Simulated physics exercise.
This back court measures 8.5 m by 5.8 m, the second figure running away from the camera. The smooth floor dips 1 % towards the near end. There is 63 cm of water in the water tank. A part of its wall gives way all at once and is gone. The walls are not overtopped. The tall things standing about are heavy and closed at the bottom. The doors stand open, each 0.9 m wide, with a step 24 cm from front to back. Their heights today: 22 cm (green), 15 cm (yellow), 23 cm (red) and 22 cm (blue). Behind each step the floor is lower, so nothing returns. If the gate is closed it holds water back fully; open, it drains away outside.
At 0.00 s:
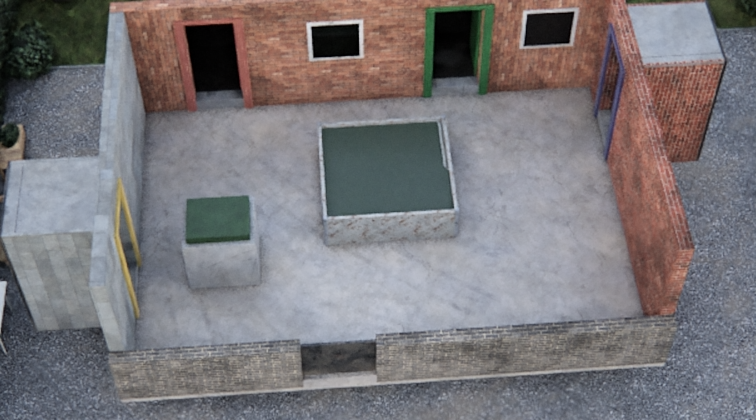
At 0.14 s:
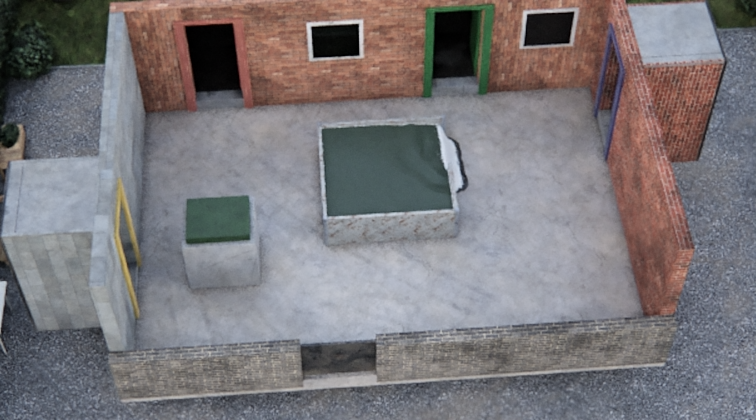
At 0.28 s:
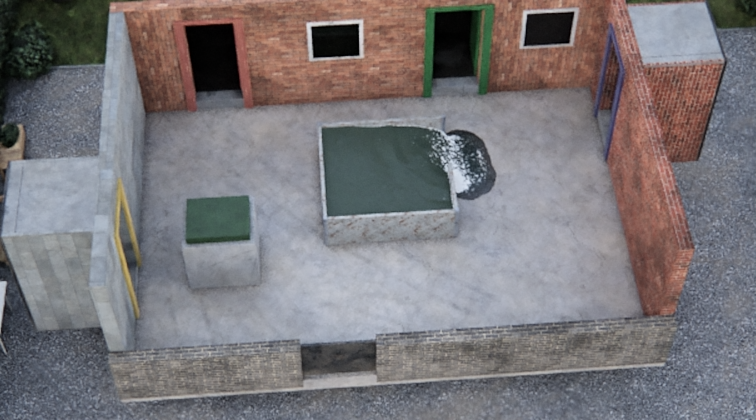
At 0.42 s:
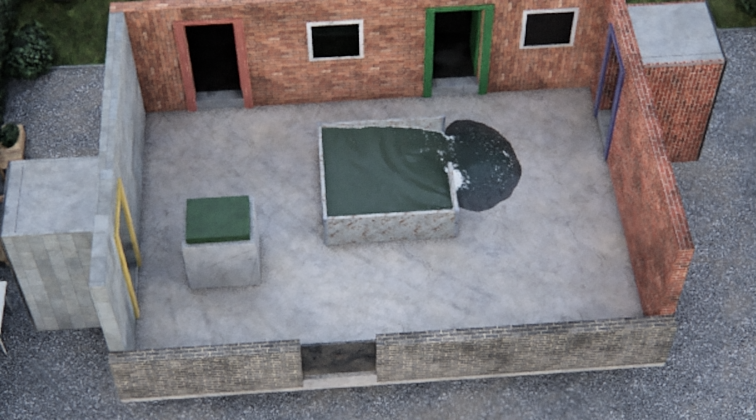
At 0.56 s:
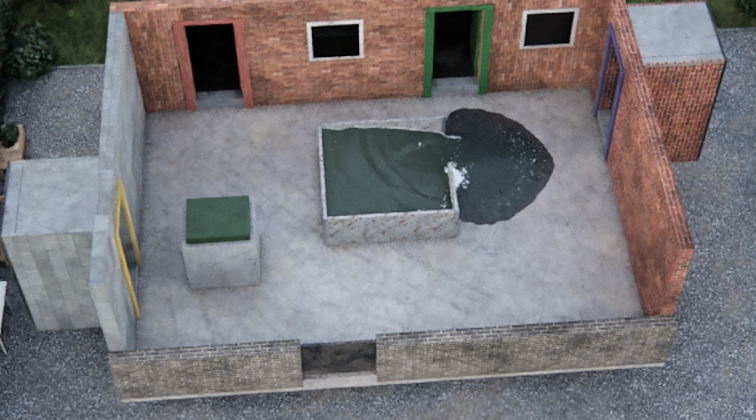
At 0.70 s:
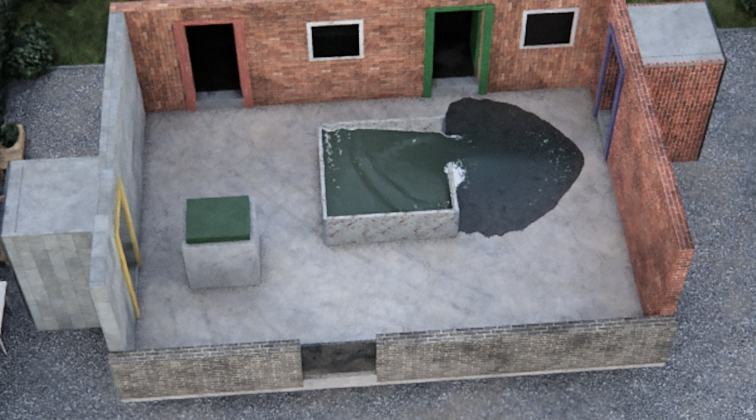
In the video, dark green water fills a low rectangular tank in a walled courtyard until part of its right side gives way; water pours out, foaming at the gap, and spreads rightward across the grey floor in a widening dark pool.
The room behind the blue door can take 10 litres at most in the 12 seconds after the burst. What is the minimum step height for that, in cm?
At least 28 cm or so.
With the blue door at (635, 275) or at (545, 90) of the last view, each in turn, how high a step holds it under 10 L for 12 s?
About 11.0 and 26 cm.
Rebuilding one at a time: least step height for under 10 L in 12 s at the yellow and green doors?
Roughly 7.0 cm at yellow and 7.5 cm at green.
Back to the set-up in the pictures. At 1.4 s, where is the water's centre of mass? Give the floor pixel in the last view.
Around (427, 182).
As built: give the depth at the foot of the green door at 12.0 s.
About 4.0 cm.
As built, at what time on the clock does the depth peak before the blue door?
Around 2.4 s.
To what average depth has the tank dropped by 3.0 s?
Some 32 cm.
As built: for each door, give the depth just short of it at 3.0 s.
Depths in cm: Green 5, yellow 0, red 0, blue 29.
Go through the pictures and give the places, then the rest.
In the first picture, still water, 63 cm deep, in the water tank at (386, 169); the blue door at (609, 99) is dry.
In the second picture, water pours out at (444, 157) and has run 0.3 m, to (462, 186); about 9 cm deep outside, 63 cm at the back.
In the third picture, the front is at (491, 179), 0.8 m from the gap at (444, 158); 1.0 m2 of floor is wet, 63 cm left at the back.
In the fourth picture, the gap is at (444, 159), the front 1.3 m out at (516, 173); the back of the water tank holds 63 cm.
In the fifth picture, the front is at (548, 168), 1.9 m from the gap at (444, 159); 3.4 m2 of floor is wet, 63 cm left at the back.
In the sixth picture, the front is at (578, 166), 2.4 m from the gap at (444, 159); 4.9 m2 of floor is wet, 59 cm left at the back; the blue door at (609, 99), 3.0 m from the gap, is still 0.6 m from the nearest water.
After 1.4 s water covers 20 % of the floor, deepest (38 cm) near (449, 162); 26 cm at the blue door, 1 litre in over its 22 cm step.
After 3.0 s water covers 30 % of the floor, deepest (29 cm) near (604, 152); 29 cm at the blue door, 39 litres in over its 22 cm step.
After 12.0 s water covers 100 % of the floor, deepest (14 cm) near (134, 378); 7 cm at the blue door, 49 litres in over its 22 cm step.
At the blue door as built, the water arrived by 0.9 s and peaked near 33 cm at 2.4 s.
Run again over the same 12 s with other heights there, 31 litres in over 24 cm, 2 litres over 32.5 cm. The limit of 10 litres is kept from about 28 cm up.
